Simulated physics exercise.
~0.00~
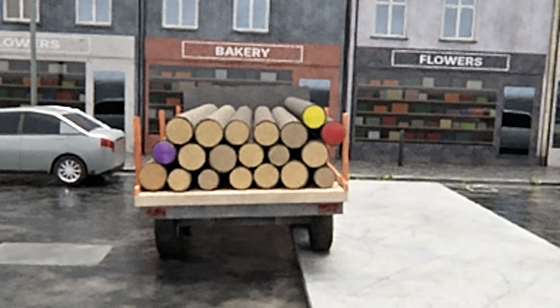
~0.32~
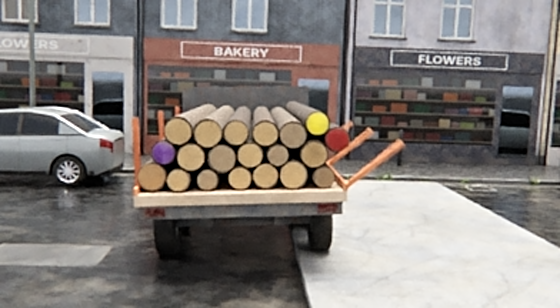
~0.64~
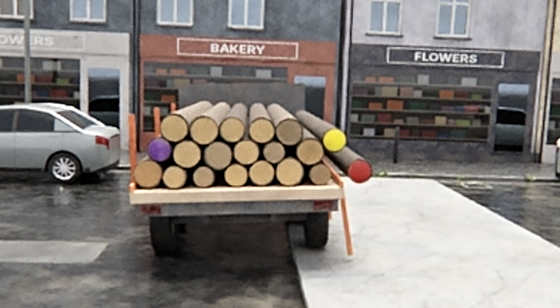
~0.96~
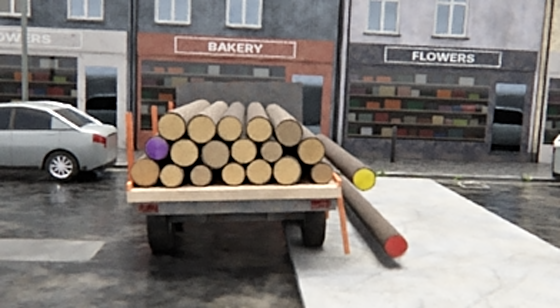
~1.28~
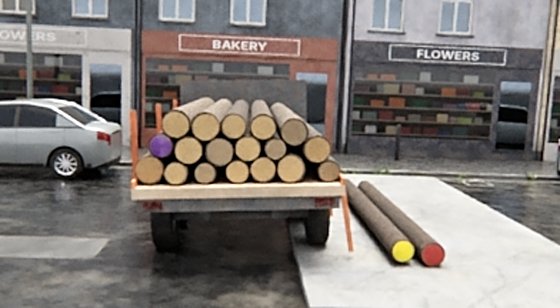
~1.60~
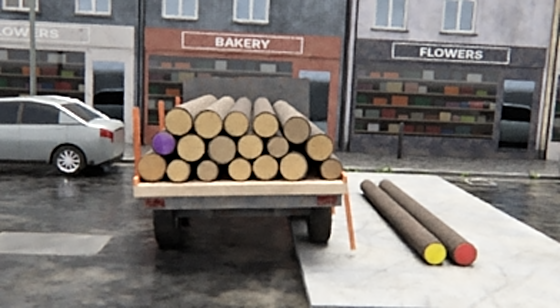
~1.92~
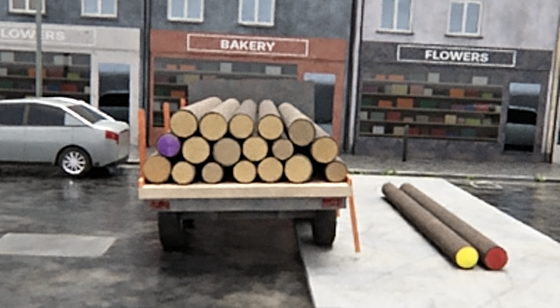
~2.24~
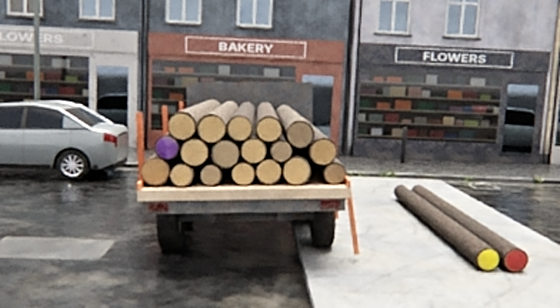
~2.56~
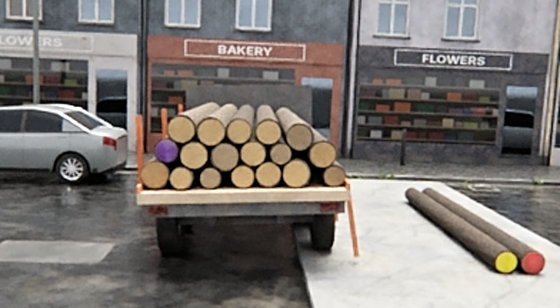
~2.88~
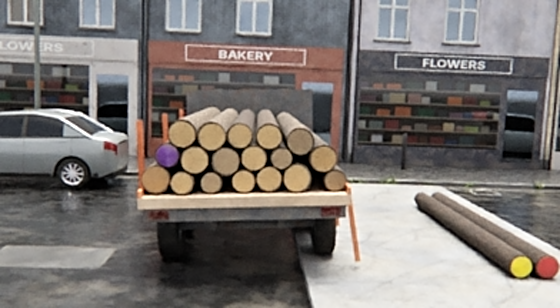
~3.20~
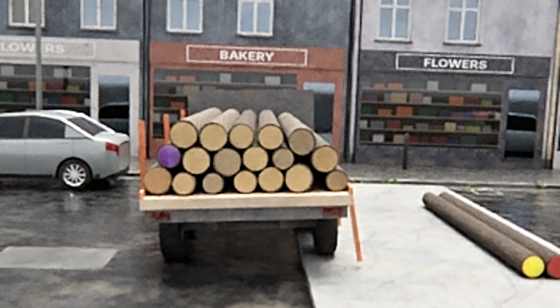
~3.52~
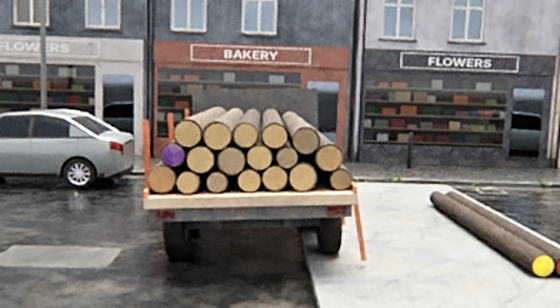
A farm trailer stacked with timber poles stands on a wet street, seen from behind, with a bakery and flower shops beyond and a silver car to the left. A purple-ended pole sits at the left of the stack, while a yellow-ended and a red-ended pole lie at the right. The orange posts on the right edge swing outward and down. The red and yellow poles roll off that side and drop onto the pale pavement. They roll away side by side to the right until red leaves view, while the remaining poles stay stacked.
